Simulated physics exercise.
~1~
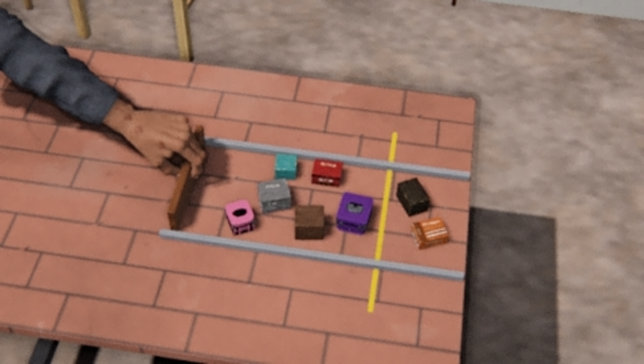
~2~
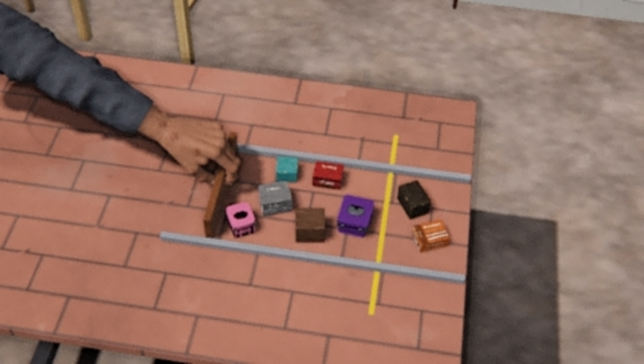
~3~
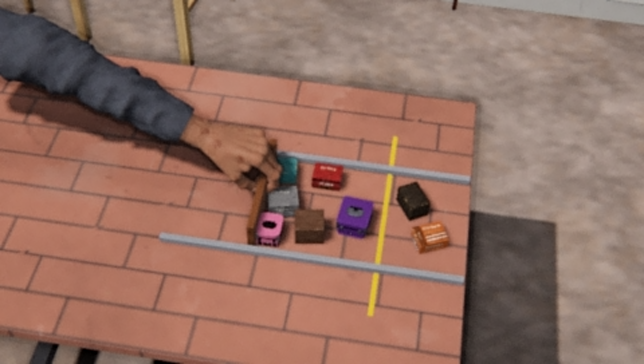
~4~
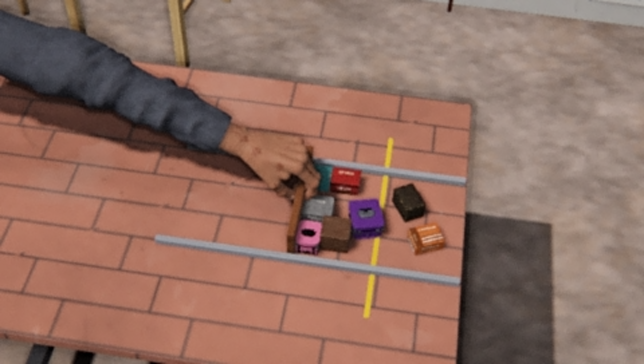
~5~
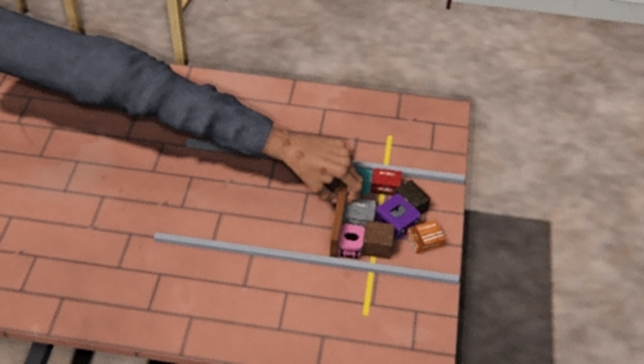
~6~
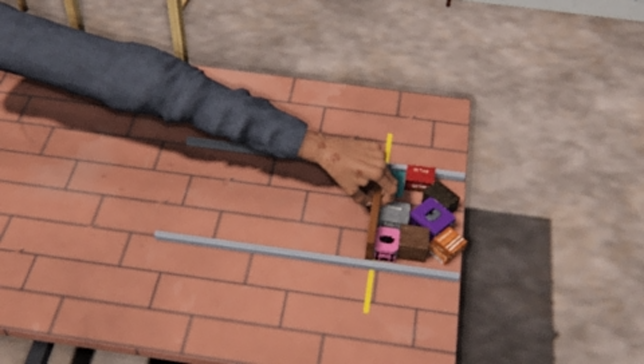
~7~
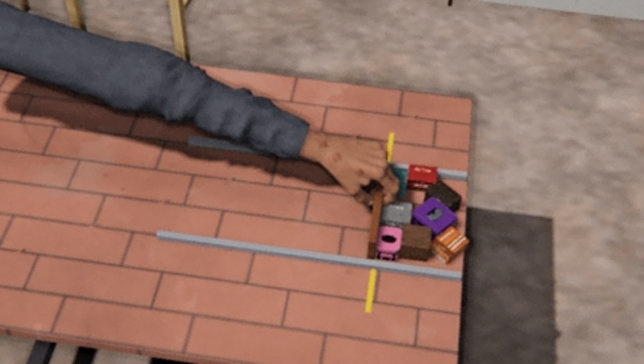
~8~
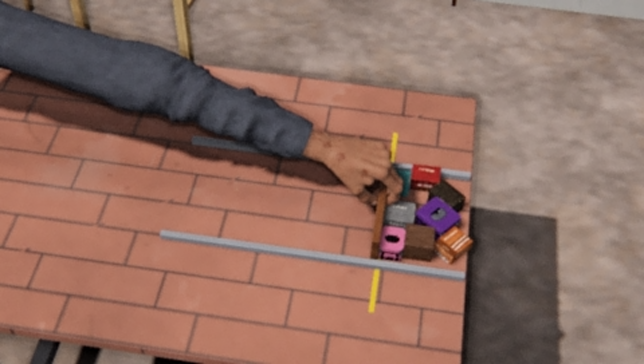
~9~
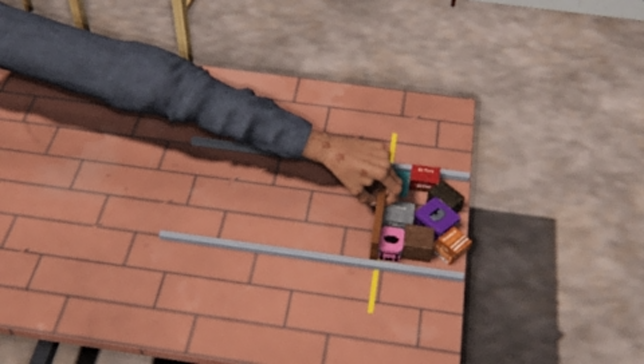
The footage shows a hand sliding an upright brown board rightward across a brick-patterned table between two grey rails, gathering small coloured blocks and pushing them toward the edge. The board stops around the yellow tape line, with the blocks bunched beyond it and all still on the table.
